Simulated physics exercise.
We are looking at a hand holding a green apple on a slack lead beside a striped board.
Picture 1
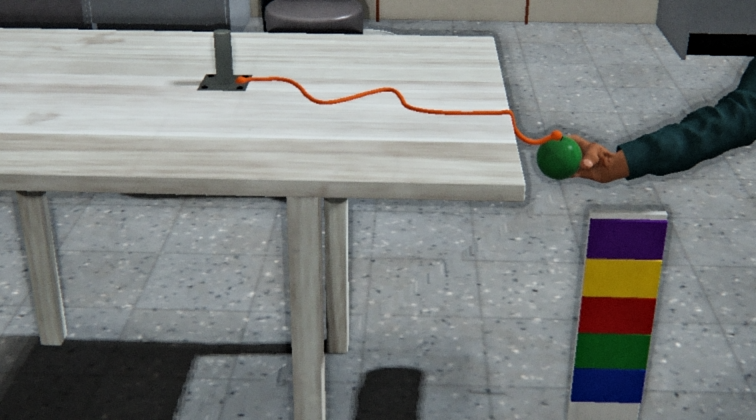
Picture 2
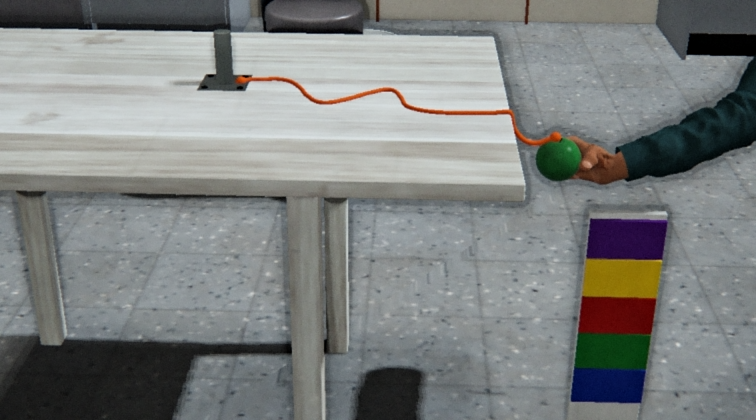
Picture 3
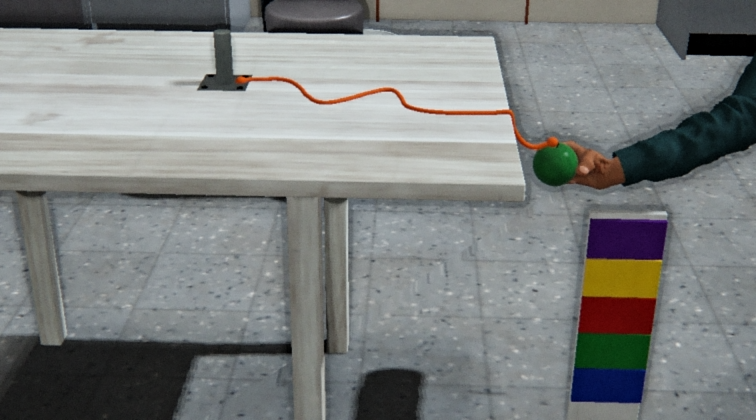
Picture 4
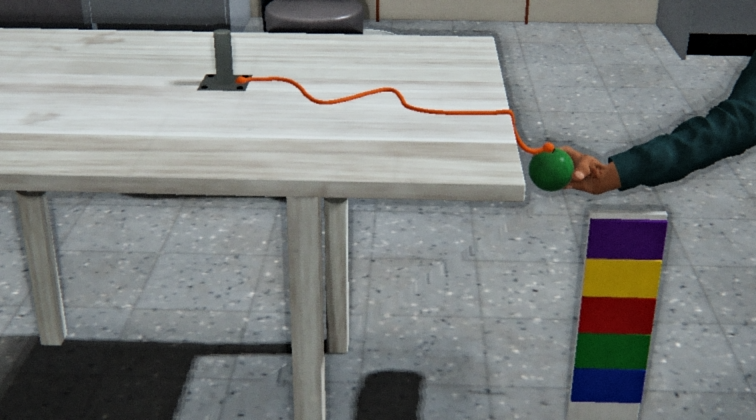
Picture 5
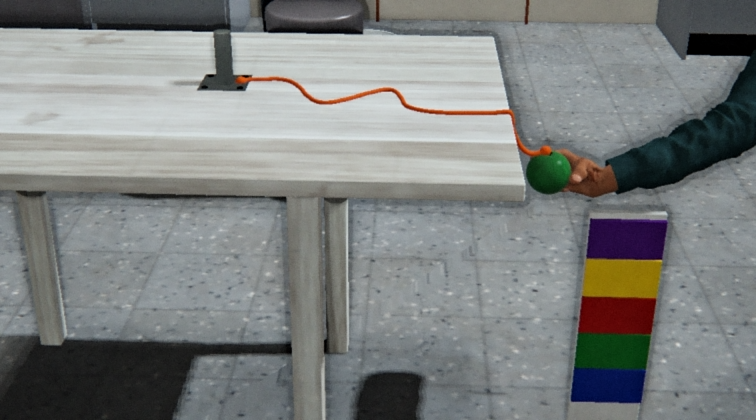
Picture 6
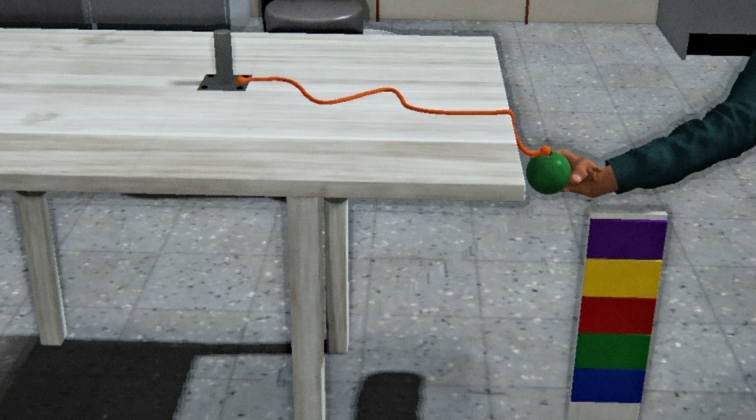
To begin with, a hand at the right holds a green ball-like object just off a pale table's edge, tied to a slack orange cord from a metal post, near a striped board. The hand then lowers it slightly, easing a little left, while the cord on the tabletop stays still.
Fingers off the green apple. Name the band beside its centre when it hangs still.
Its centre hangs level with the yellow band.
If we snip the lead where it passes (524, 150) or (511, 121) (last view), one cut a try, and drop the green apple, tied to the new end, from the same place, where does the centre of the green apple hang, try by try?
Try by try, around (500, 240) and (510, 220).
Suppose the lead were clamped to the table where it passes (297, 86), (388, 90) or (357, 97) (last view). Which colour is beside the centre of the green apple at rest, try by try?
It would be yellow; purple; purple.
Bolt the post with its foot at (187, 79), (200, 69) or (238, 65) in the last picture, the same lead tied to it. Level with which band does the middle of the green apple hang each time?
In that order: Purple; purple; yellow.
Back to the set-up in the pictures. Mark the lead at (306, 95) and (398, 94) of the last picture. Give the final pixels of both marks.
At (334, 89), then (455, 98).
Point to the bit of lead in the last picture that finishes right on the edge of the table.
Near (422, 111).
Early on, apple near (481, 259); level with yellow.
Midway, apple near (521, 259); level with yellow.
Finally, apple near (504, 265); level with yellow. Its middle rests at the yellow band.
